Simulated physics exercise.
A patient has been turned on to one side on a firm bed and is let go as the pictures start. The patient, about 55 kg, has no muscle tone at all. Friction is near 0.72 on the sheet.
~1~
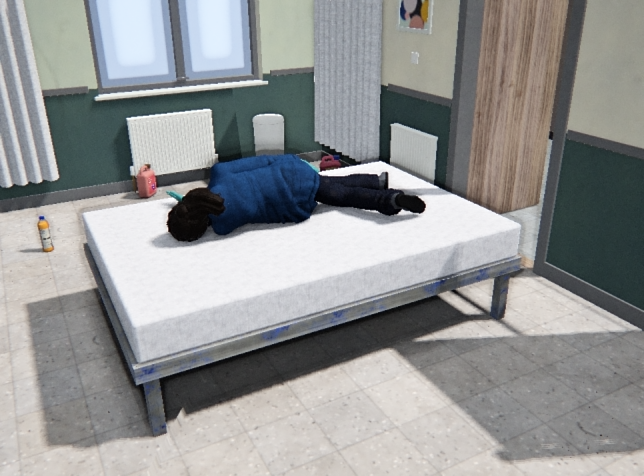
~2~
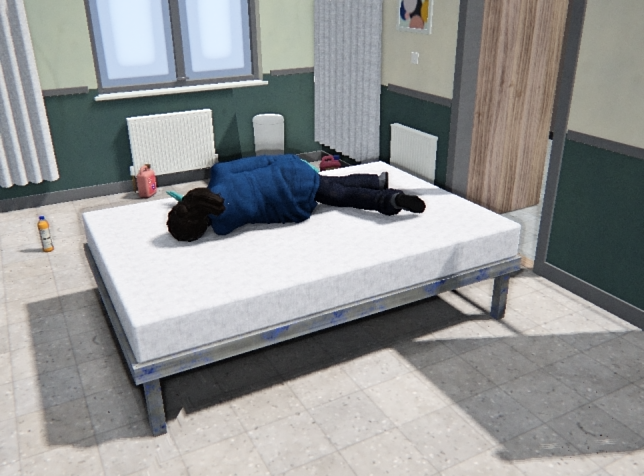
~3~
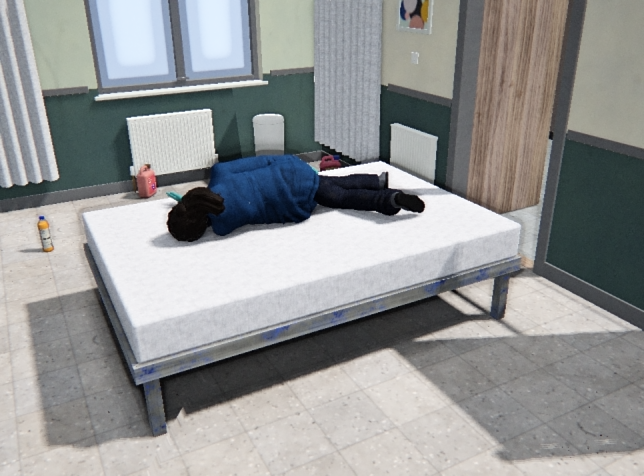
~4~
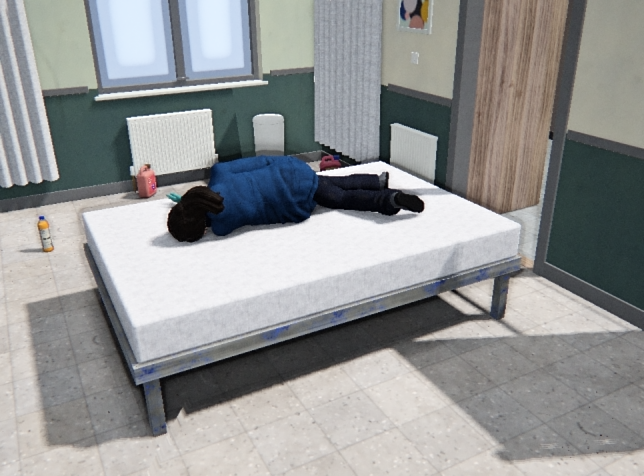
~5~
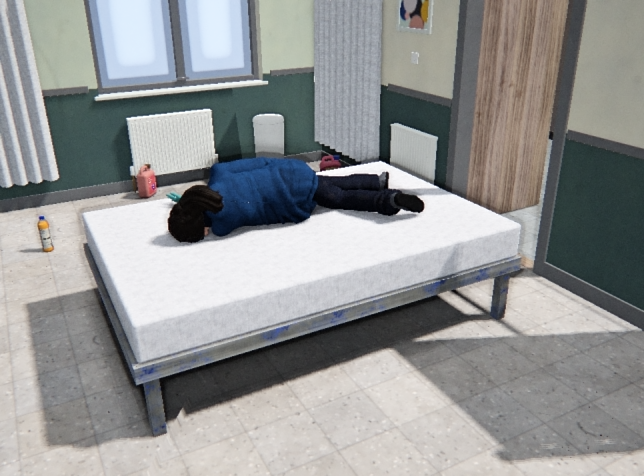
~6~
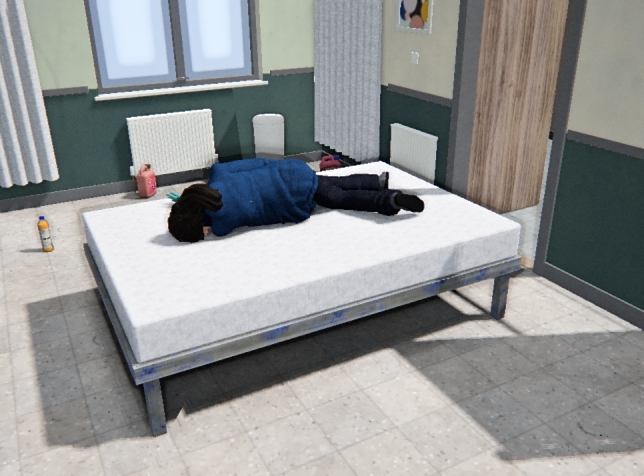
A person in a blue top lies on a white bed, barely moving throughout.
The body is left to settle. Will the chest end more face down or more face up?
In the end the chest rolls forwards.
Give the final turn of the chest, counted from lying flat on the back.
Turned some 160°.
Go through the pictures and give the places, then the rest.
Chest (226, 199); turn of the shoulders 95°, in the first picture.
Chest (226, 199); turn of the shoulders 95°, in the second picture.
Chest (226, 200); turn of the shoulders 95°, in the third picture.
Chest (226, 200); turn of the shoulders 100°, in the fourth picture.
Chest (225, 200); turn of the shoulders 100°, in the fifth picture.
Chest (225, 200); turn of the shoulders 105°, in the sixth picture.
Then, 0.27 s after the last picture the chest is turned 130° from lying flat on the back, near (224, 201) in the last picture's view.
Then, 0.67 s after the last picture the chest is turned 145° from lying flat on the back, near (222, 200) in the last picture's view.
Then, 1.27 s after the last picture the chest is turned 165° from lying flat on the back, near (219, 201) in the last picture's view.
When all is still, chest rolls forwards.
